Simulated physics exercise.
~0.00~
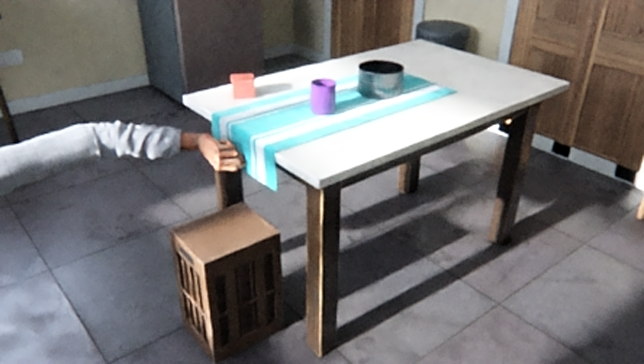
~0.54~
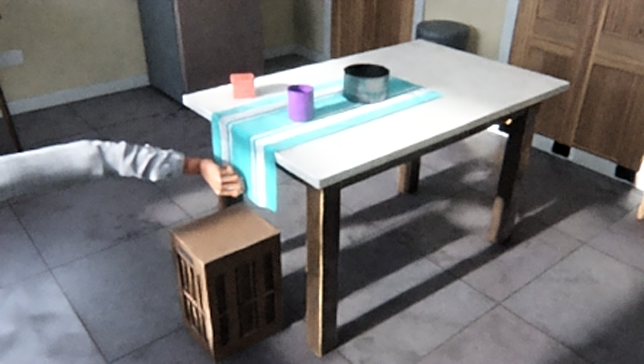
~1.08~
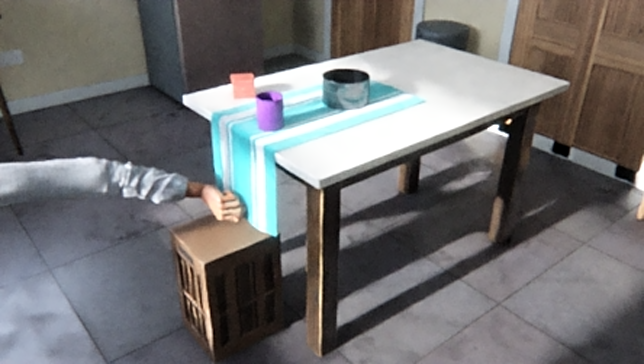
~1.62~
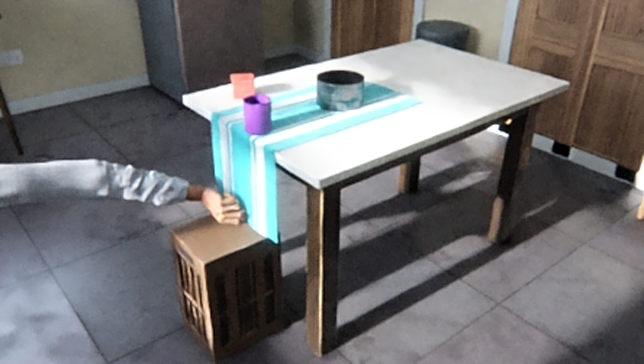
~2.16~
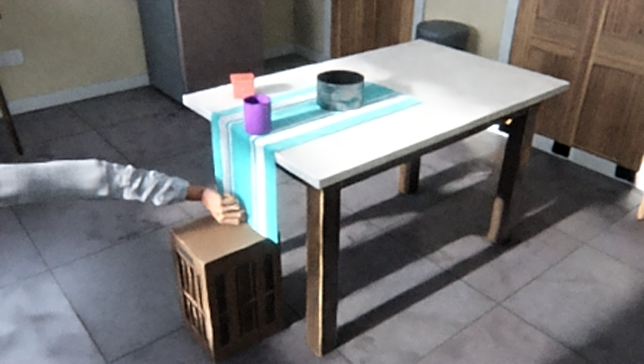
At a table, a hand pulling a turquoise cloth down to a brown crate, mug and pot sliding left but staying on top.
